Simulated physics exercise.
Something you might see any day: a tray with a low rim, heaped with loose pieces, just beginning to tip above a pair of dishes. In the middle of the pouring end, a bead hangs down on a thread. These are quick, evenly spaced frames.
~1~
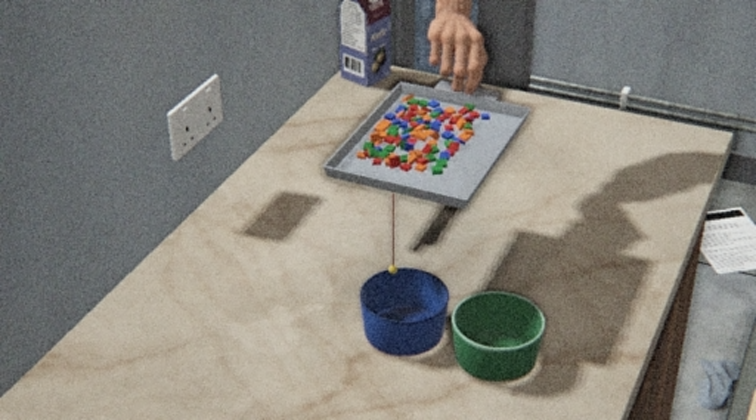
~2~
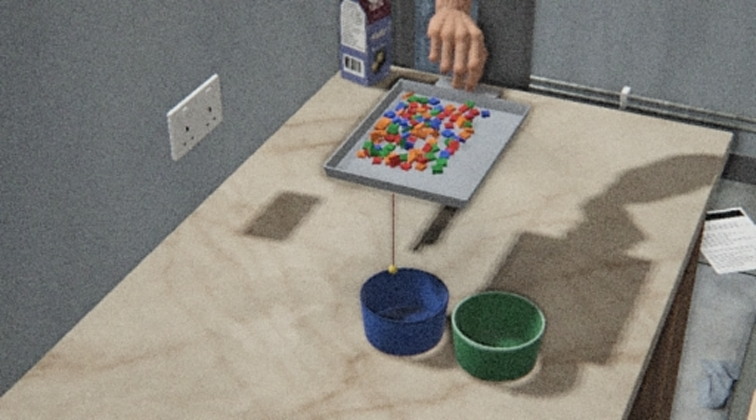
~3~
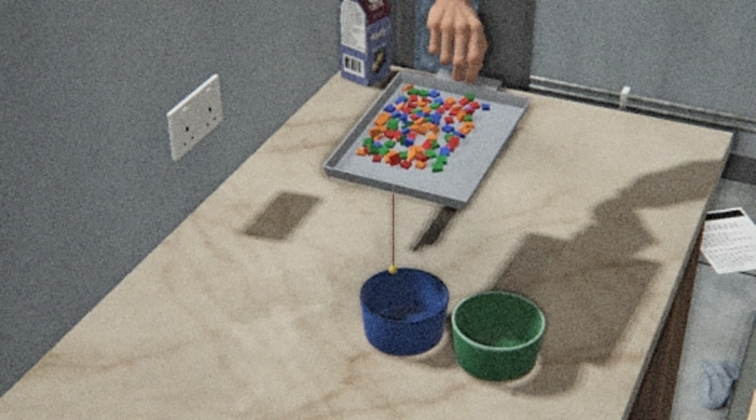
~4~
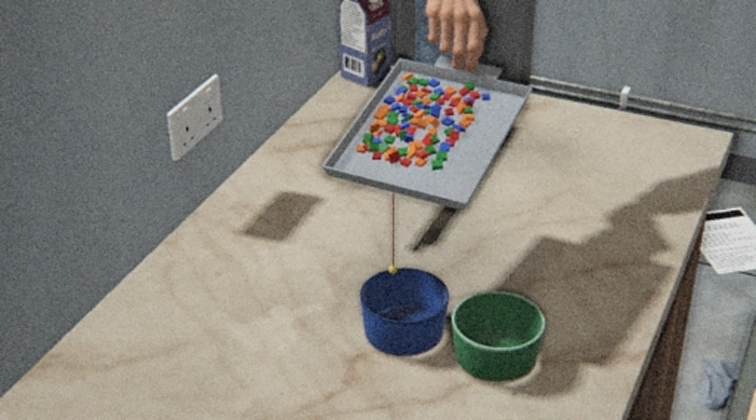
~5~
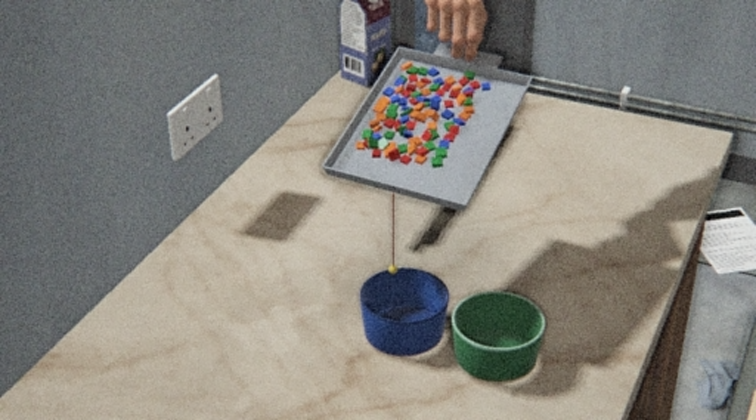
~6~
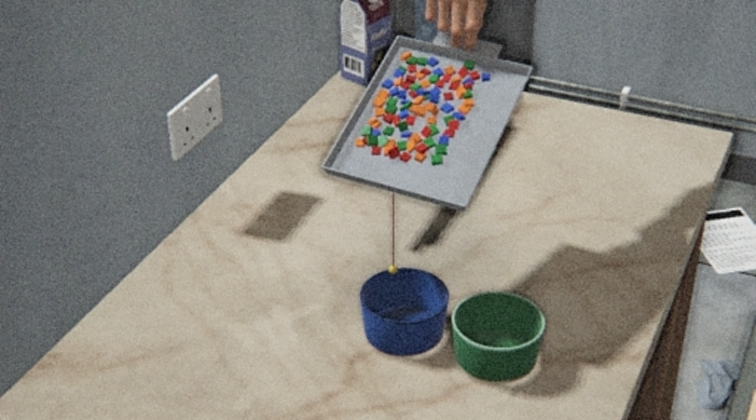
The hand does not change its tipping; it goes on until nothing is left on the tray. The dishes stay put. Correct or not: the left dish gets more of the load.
Correct.
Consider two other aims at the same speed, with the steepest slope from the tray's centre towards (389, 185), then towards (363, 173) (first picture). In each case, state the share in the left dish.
First case about 30 percent; second case about 0 percent.
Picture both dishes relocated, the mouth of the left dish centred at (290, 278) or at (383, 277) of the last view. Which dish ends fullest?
With the dishes at the first place it's the right-side dish, and at the second it's the right-side dish.
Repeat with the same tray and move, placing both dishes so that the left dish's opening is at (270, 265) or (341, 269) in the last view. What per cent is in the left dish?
0 %, then 10 %.
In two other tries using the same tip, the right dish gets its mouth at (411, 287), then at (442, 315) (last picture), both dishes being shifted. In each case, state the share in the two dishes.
First some 30, then 80 per cent.
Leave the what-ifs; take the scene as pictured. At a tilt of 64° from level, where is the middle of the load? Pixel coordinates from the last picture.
Near the pixel (407, 178).
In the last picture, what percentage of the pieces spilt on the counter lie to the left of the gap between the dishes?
I reckon around 90 per cent.
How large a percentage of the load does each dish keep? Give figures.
For the left dish 50 %, for the right dish 10 %.
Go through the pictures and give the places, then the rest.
Corners of the pouring end near (327, 165) and (465, 197), level; middle of the load near (414, 134), mosaic tiles; left dish near (387, 335); right dish near (482, 362); bead on its thread near (393, 270), in the first picture.
Corners of the pouring end near (327, 165) and (465, 198), level; middle of the load near (414, 133), in the second picture.
Corners of the pouring end near (327, 165) and (464, 199), tipped barely, lowest at the right corner; middle of the load near (414, 128), in the third picture.
Corners of the pouring end near (327, 165) and (464, 200), tipped a little, lowest at the right corner; middle of the load near (414, 121), in the fourth picture.
Corners of the pouring end near (326, 165) and (464, 202), tipped a little, lowest at the right corner; middle of the load near (414, 114), in the fifth picture.
Corners of the pouring end near (326, 165) and (464, 203), tipped clearly, lowest at the right corner; middle of the load near (413, 108); left dish near (387, 335); right dish near (482, 362), in the sixth picture.
Shortly afterwards, tray tipped steeply; the bulk on the tray; a little in the air.
Next, tray tipped past a quarter turn; near two thirds on the tray; a little in the right dish; a little in the left dish; a little outside both; a little in the air.
Some moments later, tray tipped past a quarter turn; a little in the right dish; near half in the left dish; near half outside both.
In the end, tray tipped past a quarter turn; a little in the right dish; near half in the left dish; near half outside both.
